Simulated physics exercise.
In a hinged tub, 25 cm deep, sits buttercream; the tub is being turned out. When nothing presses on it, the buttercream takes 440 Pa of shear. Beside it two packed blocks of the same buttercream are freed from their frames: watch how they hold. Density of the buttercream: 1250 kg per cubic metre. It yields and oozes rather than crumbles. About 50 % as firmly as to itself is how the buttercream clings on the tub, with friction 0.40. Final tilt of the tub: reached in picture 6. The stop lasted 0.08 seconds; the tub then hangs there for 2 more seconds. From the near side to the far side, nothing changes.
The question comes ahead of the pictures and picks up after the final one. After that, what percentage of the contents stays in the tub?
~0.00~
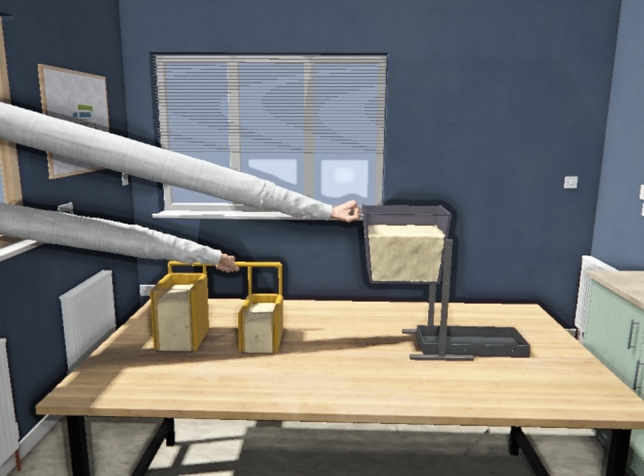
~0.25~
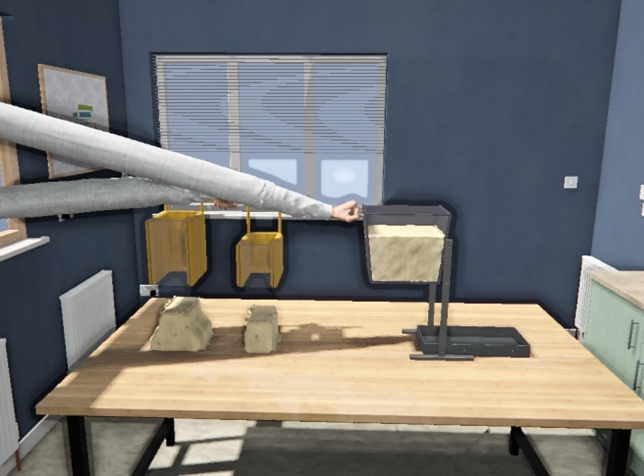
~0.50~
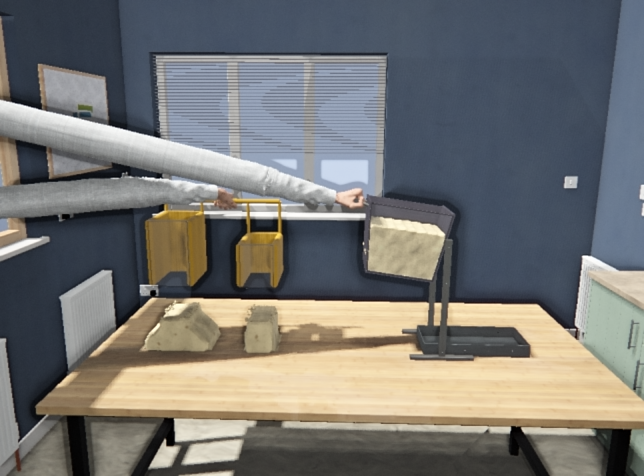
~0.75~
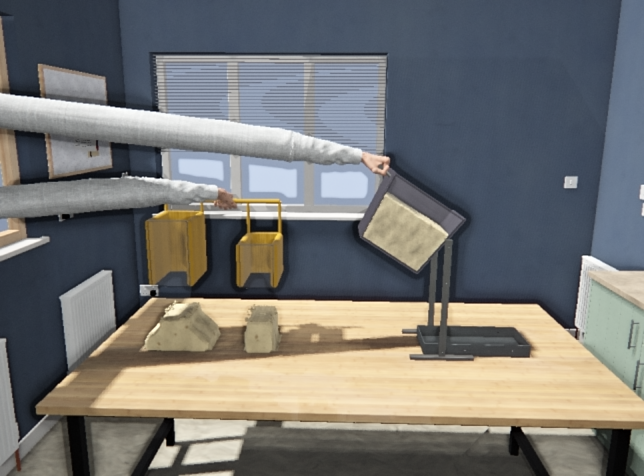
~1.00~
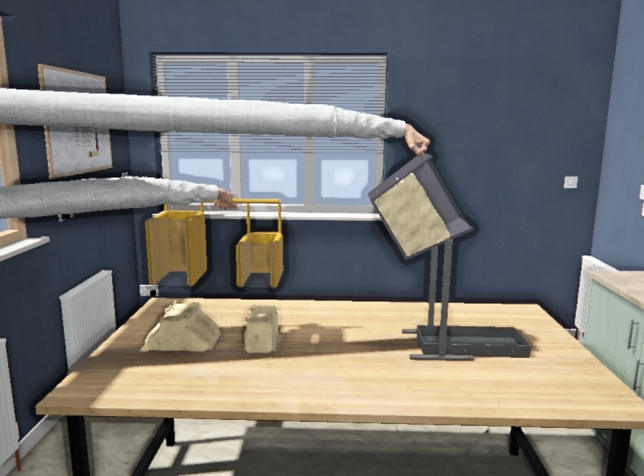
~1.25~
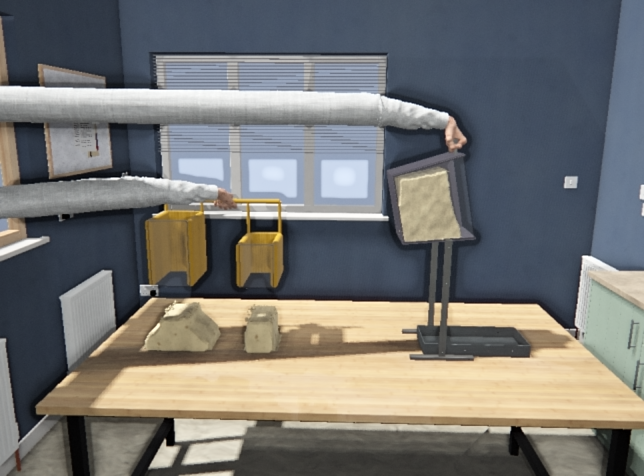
68 %.
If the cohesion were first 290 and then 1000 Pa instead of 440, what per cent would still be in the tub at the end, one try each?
Going in order, it's 55 % and then 100 %.
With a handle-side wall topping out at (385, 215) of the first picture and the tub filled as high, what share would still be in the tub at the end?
Roughly 100 %.
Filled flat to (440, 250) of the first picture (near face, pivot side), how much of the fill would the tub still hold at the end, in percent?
Then roughly 100 %.
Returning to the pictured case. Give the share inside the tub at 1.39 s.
Around 100 per cent.
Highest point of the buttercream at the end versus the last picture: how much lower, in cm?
11 cm.
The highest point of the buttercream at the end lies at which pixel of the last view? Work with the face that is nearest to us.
At about (438, 204).
After 1.39 s, the tub is at 79 degrees and holds 99 %.
After 1.56 s, the tub is at 79 degrees and holds 82 %.
After 1.73 s, the tub is at 79 degrees and holds 69 %.
After 1.90 s, the tub is at 79 degrees and holds 68 %.
After 3.25 s, the tub is at 79 degrees and holds 68 %.
